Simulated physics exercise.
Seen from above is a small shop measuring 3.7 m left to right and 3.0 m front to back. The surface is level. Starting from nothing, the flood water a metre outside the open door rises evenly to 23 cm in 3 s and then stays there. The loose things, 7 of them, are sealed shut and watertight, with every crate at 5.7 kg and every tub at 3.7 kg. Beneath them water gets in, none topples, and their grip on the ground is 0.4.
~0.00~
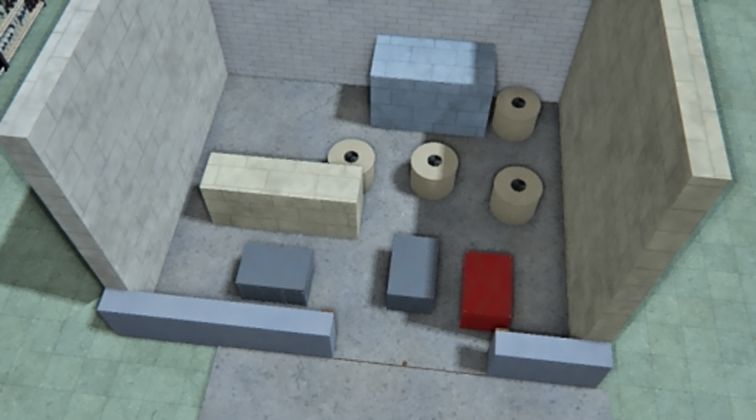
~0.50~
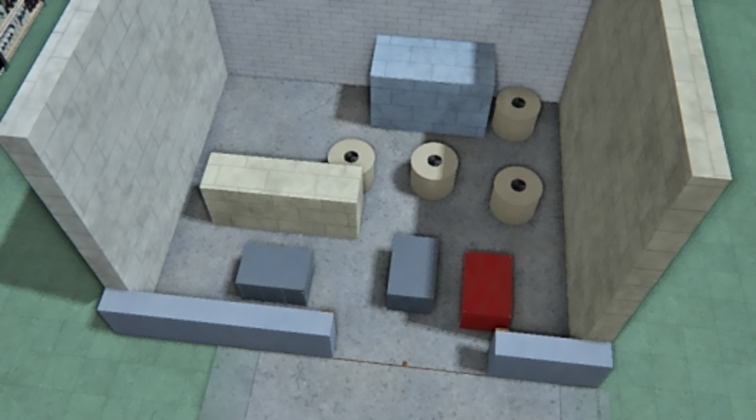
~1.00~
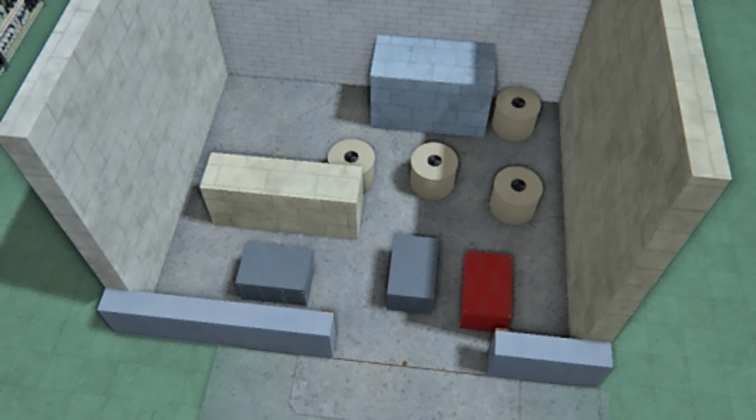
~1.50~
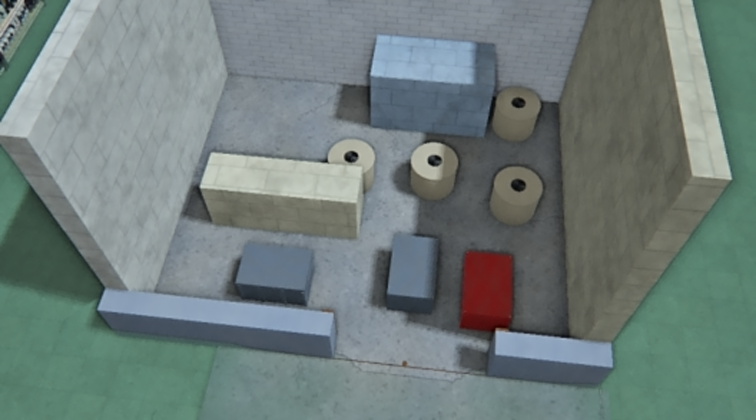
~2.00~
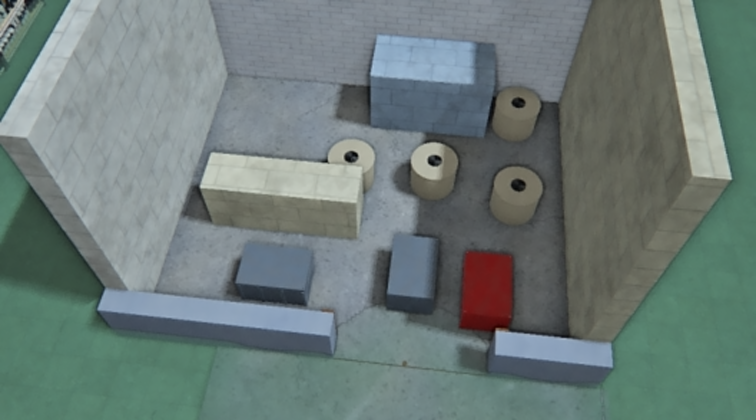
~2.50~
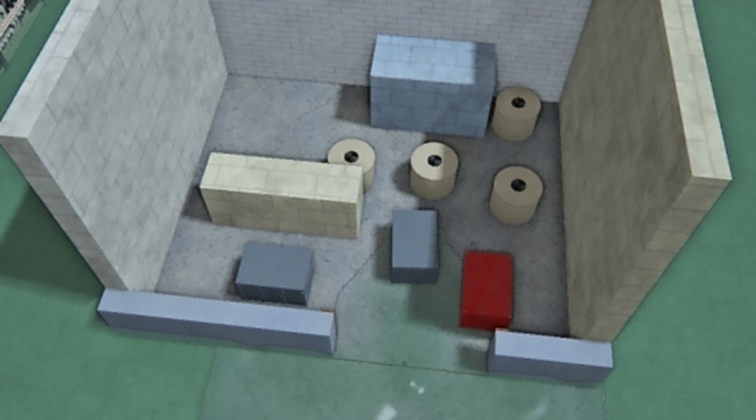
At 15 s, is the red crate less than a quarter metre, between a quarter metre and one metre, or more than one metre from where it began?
It will likely make a small trip.
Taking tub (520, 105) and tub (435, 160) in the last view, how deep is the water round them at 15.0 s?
Depths: Near 19 cm, then near 17 cm.
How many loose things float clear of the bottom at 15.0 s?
My tally comes to 7.
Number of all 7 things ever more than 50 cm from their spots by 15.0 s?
That comes to 7.
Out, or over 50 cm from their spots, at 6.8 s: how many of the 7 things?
Result: 3.
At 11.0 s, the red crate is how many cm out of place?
80 cm or so by then.
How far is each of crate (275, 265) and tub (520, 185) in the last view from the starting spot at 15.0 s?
One is off by 10 cm, the other by 60 cm, in the order asked.
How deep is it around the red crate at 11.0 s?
15 cm, roughly.
After 3.5 s the red crate is near (535, 281), 0.4 m from its start, aground; 1 afloat.
After 6.8 s the red crate is near (547, 297), 0.5 m from its start, aground; 6 afloat.
After 11.0 s the red crate is near (447, 200), 0.8 m from its start, afloat; 7 afloat.
After 15.0 s the red crate is near (471, 227), 0.5 m from its start, afloat; 7 afloat.
